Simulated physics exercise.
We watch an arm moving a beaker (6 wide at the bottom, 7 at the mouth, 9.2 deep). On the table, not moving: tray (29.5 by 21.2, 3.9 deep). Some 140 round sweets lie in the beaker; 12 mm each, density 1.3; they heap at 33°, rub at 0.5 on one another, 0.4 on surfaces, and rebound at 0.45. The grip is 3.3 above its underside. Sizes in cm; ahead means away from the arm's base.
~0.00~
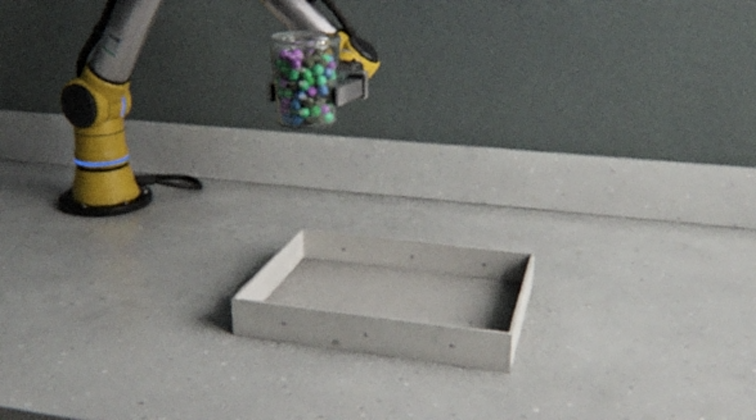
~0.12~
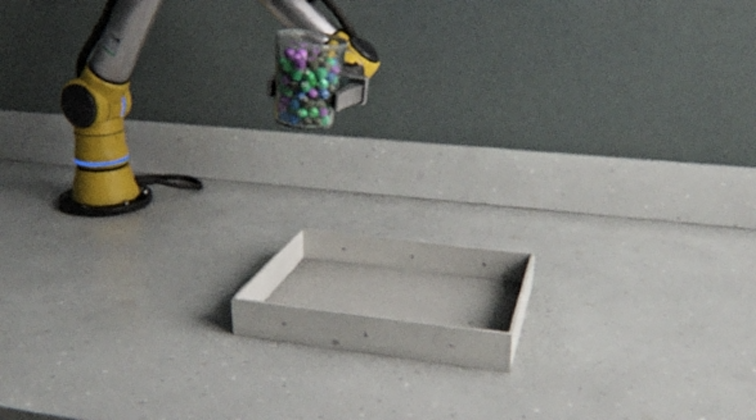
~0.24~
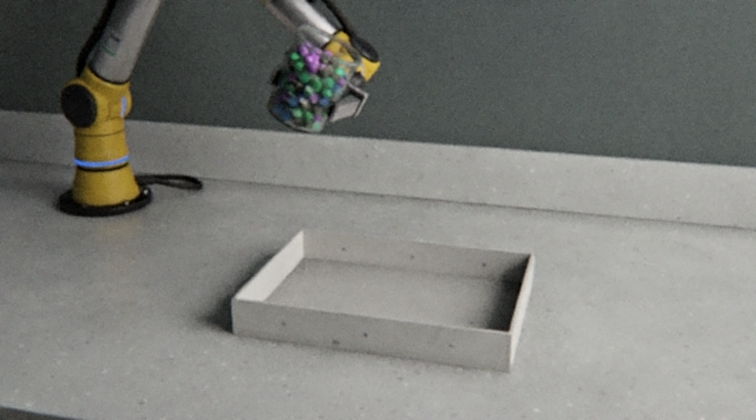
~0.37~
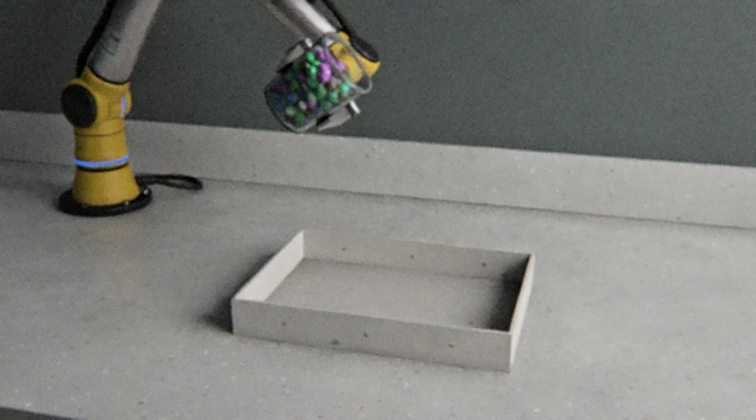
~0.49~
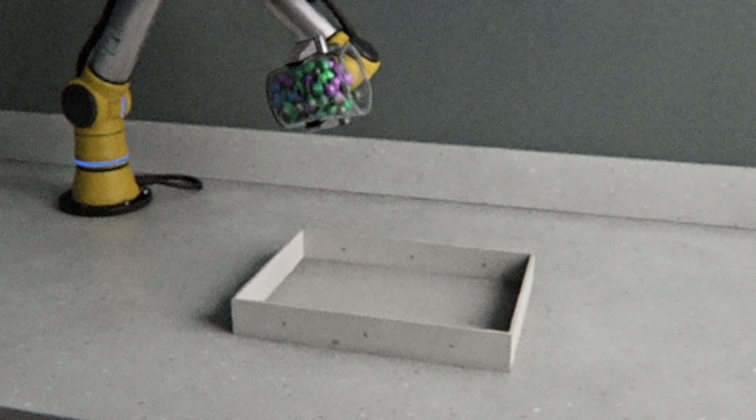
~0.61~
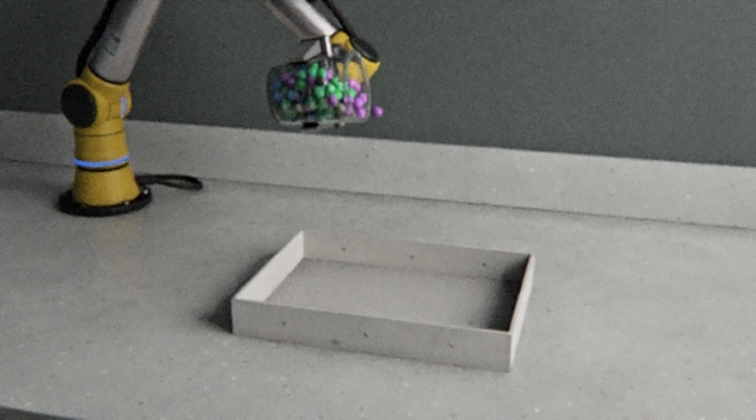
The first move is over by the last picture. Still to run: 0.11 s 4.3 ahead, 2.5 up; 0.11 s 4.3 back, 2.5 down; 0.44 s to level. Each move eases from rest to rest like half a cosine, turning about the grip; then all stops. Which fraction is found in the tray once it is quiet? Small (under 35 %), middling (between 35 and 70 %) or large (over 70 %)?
A large share, over 70 %, ends in the tray.
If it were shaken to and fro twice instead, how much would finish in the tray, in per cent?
It would be near 90 per cent.
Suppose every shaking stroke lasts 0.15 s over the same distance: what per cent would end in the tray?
It would be near 55 per cent.
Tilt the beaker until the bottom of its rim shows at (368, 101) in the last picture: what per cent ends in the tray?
Some 55 per cent.
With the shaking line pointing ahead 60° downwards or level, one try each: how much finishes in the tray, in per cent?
Some 15 and 60 per cent.
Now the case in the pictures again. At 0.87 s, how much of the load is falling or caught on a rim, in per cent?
Roughly 87 per cent.
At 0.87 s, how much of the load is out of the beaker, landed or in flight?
About 85 per cent by then.
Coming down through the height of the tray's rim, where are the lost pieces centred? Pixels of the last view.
Around (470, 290).
After 0.87 s, tilted 78° forward, highest piece 25 above the table; 18 in the beaker, 1 in the tray, 122 in flight or on a rim.
After 1.14 s, tilted 16° forward, highest piece 25 above the table; 124 in the tray, 15 in the beaker, 1 on the table or floor, 1 in flight or on a rim.
After 1.47 s, level, highest piece 24 above the table; 124 in the tray, 15 in the beaker, 2 on the table or floor.
After 2.52 s, level, highest piece 24 above the table; 124 in the tray, 15 in the beaker, 2 on the table or floor.
At rest, 124 in the tray, 15 in the beaker, 2 on the table or floor. That is 88 % in the tray.
